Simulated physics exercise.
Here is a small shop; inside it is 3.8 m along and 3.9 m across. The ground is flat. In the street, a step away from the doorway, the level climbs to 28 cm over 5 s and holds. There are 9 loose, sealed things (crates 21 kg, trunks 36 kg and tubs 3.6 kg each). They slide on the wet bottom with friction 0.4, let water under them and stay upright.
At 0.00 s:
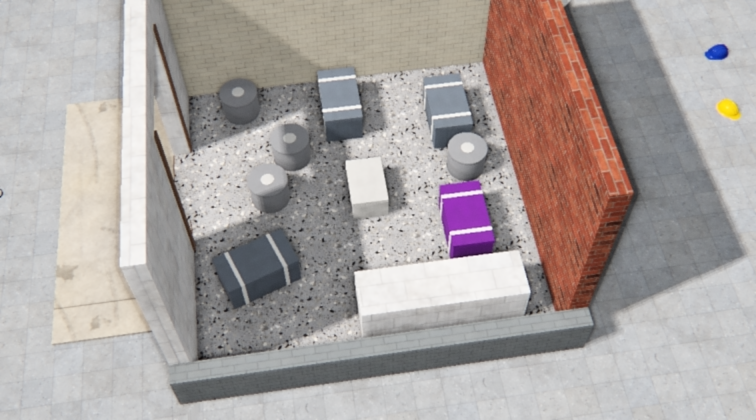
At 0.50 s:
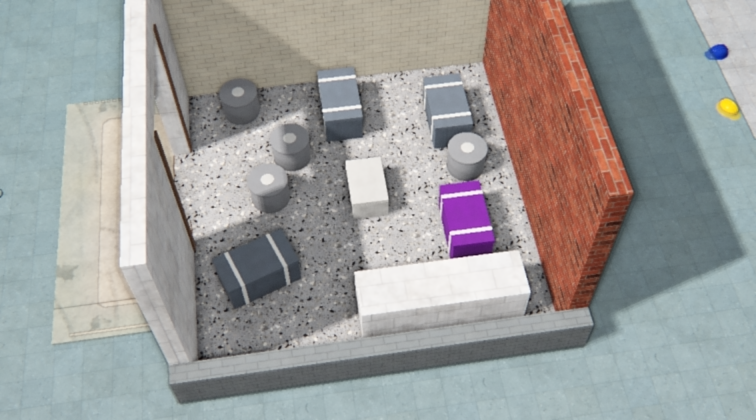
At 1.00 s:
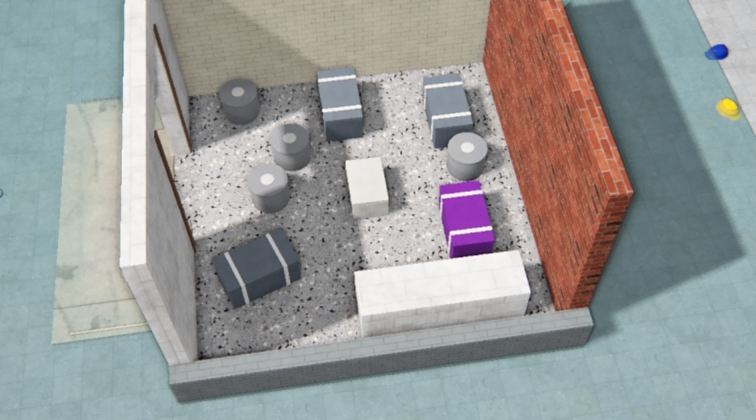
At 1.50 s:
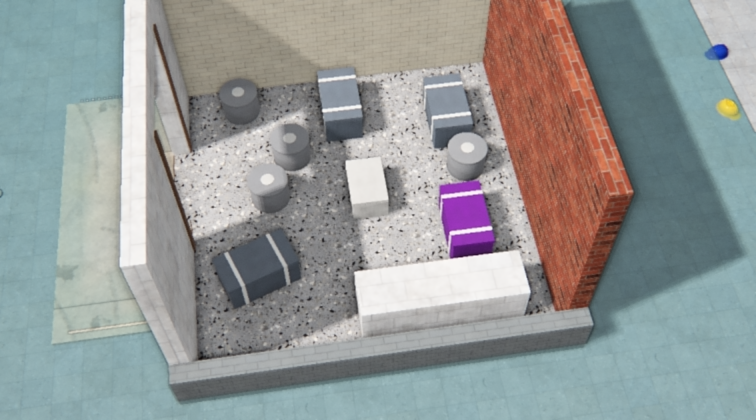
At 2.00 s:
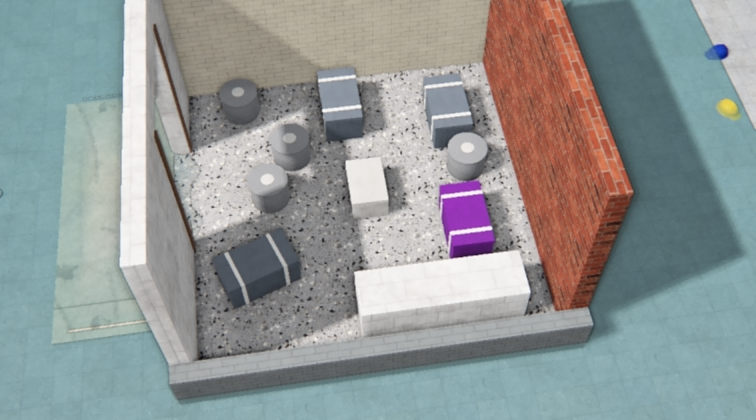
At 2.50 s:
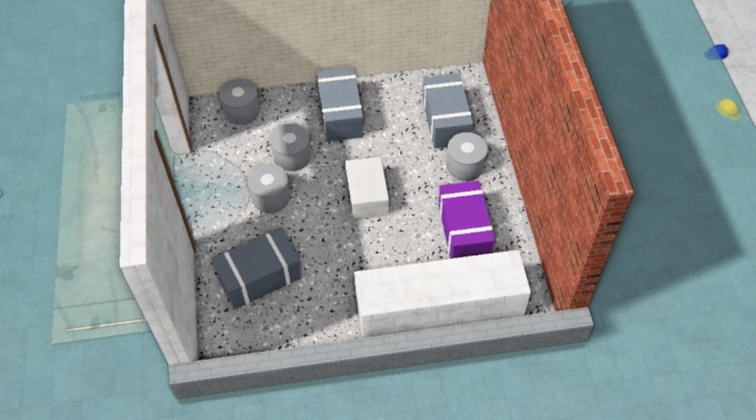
A small roofless shop stands still as water spreads around it and enters the doorway.
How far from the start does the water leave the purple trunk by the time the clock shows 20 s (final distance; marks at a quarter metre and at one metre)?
Purple trunk moves a short way.
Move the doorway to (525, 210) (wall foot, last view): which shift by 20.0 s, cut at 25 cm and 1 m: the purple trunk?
Then the purple trunk travels far.
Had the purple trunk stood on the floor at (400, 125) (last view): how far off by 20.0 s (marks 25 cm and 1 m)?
It moves a short way.
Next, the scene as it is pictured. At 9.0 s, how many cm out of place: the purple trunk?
About 60 cm.
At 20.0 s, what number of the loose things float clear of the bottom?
At that moment 9.
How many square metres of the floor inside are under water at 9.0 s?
Roughly 13 m2.
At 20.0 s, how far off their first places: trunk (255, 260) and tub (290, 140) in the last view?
In turn: 200 cm, 50 cm.
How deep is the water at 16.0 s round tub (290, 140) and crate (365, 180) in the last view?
About 27 and 27 cm.
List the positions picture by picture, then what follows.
The first frame shows the purple trunk at (467, 212) rests on the ground; water covers 0.0 m2; 0 of 9 have shifted.
The second frame shows the purple trunk at (467, 212), on the bottom; 0.0 m2 under water; 0 of 9 have shifted.
The third frame shows the purple trunk at (467, 212) rests on the ground; 0.0 m2 under water; 0 of 9 have shifted.
The fourth frame shows the purple trunk at (467, 212), on the bottom; 0.0 m2 under water; 0 of 9 have shifted.
The fifth frame shows the purple trunk at (467, 212) rests on the ground; 0.0 m2 under water; 0 of 9 have shifted.
The sixth frame shows the purple trunk at (467, 212) rests on the ground; water covers 0.6 m2; 0 of 9 have shifted.
After 4.0 s the purple trunk is near (467, 212), 0.0 m from its start, aground; 2 afloat.
After 9.0 s the purple trunk is near (520, 222), 0.6 m from its start, afloat; 8 afloat.
After 16.0 s the purple trunk is near (521, 217), 0.6 m from its start, afloat; 9 afloat.
After 20.0 s the purple trunk is near (521, 217), 0.6 m from its start, afloat; 9 afloat.
